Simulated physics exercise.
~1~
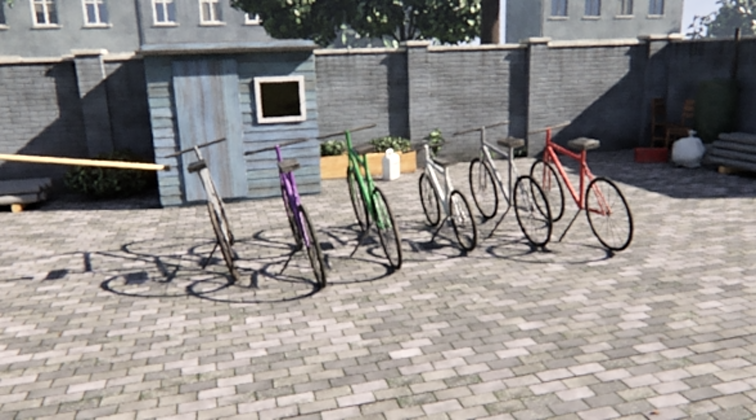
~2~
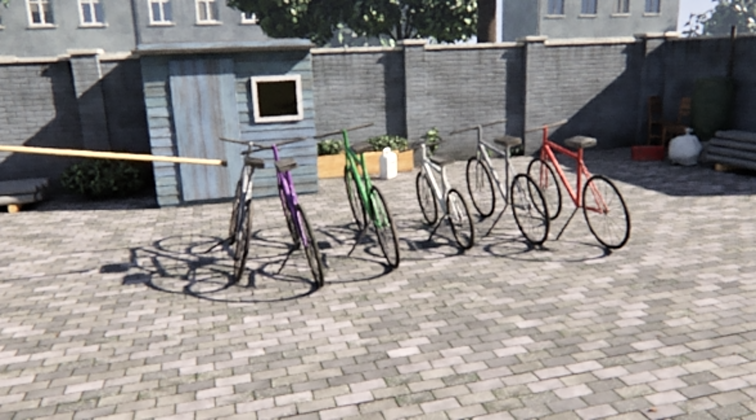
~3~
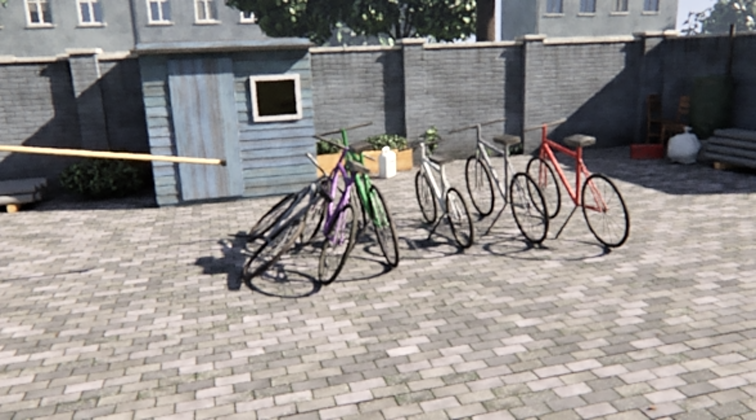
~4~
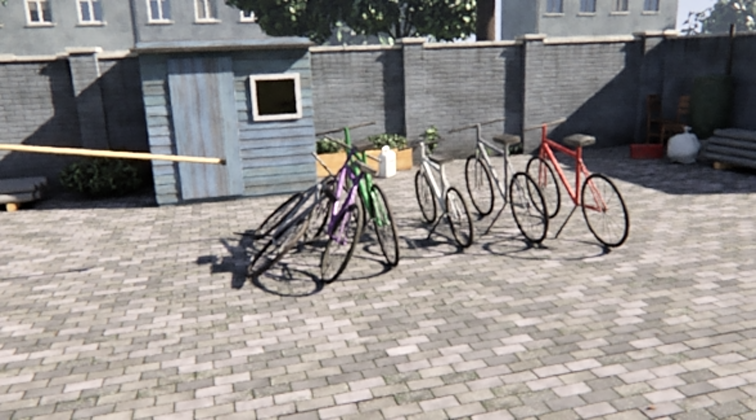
At the start, six bicycles stand side by side on a paved yard in front of a blue shed and a grey wall, while a long pole reaches in from the left at the first bicycle. The pole moves right and tips the first bicycle toward its purple neighbour, then stops. The first bicycle keeps falling to the right and knocks the purple one over against the green bicycle. The two settle slightly further, leaning in a tangle beside it. The green bicycle stays upright, and the three beyond it, including the red one, remain standing.
